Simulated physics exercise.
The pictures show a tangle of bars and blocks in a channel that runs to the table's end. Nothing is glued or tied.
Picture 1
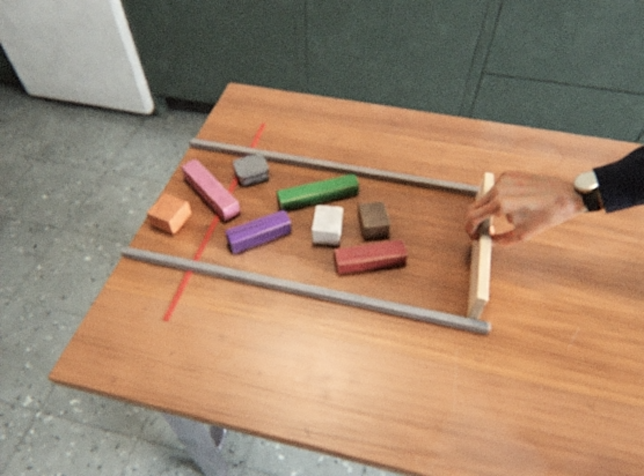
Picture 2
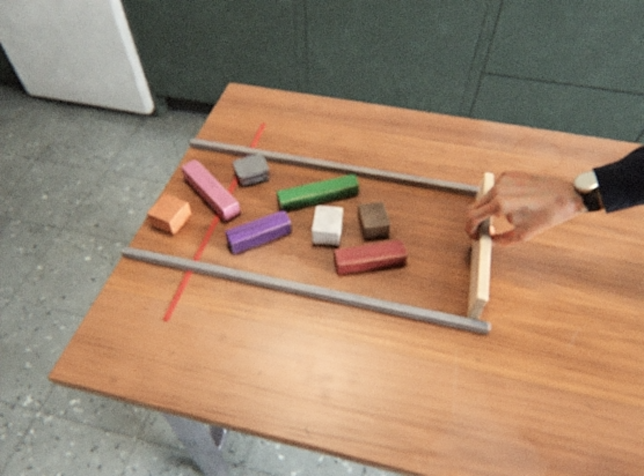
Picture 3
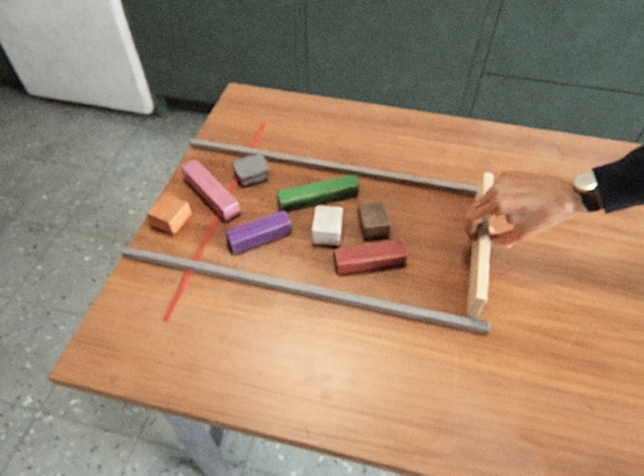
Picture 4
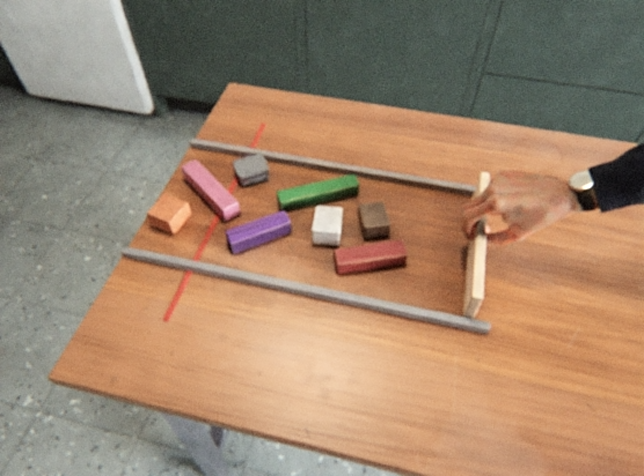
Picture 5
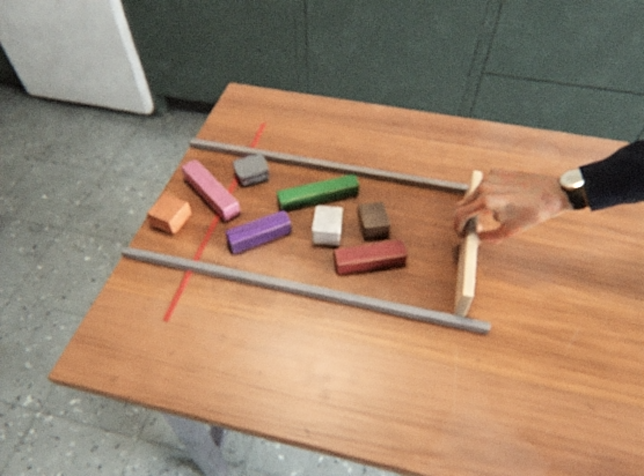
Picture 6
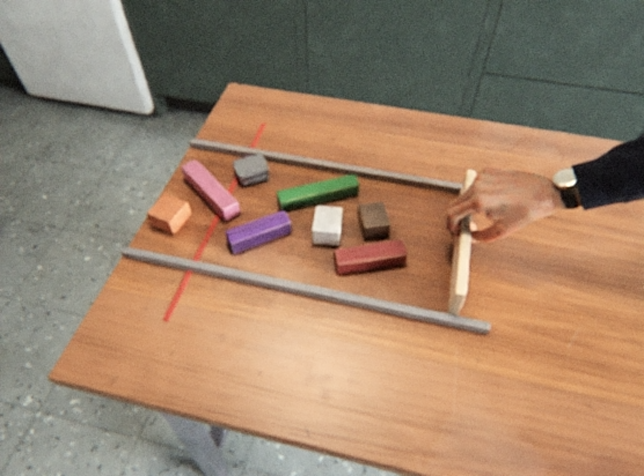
On a wooden table, a hand slides an upright board slightly left between two rails, while the coloured blocks stay still.
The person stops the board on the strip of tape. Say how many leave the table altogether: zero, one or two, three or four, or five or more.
Outcome: The number that fall off is one or two.
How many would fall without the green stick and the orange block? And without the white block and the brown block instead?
First 0, then 0.
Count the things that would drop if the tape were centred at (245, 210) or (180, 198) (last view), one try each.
The counts: 0 and 6.
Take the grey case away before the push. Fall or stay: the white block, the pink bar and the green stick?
The white block holds on, the pink bar comes down, the green stick is kept.
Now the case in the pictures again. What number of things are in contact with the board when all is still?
It touches 3.
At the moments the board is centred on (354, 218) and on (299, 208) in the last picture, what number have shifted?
The counts are 3 and 5.
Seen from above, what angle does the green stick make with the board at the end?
Some 40 degrees.
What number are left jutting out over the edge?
1 of them.
Soon after, none off yet; orange block at rest near (169, 214); pink bar at rest near (210, 190); grey case at rest near (252, 171).
In the end, the number that fall off is one or two; gone, pink bar and orange block.
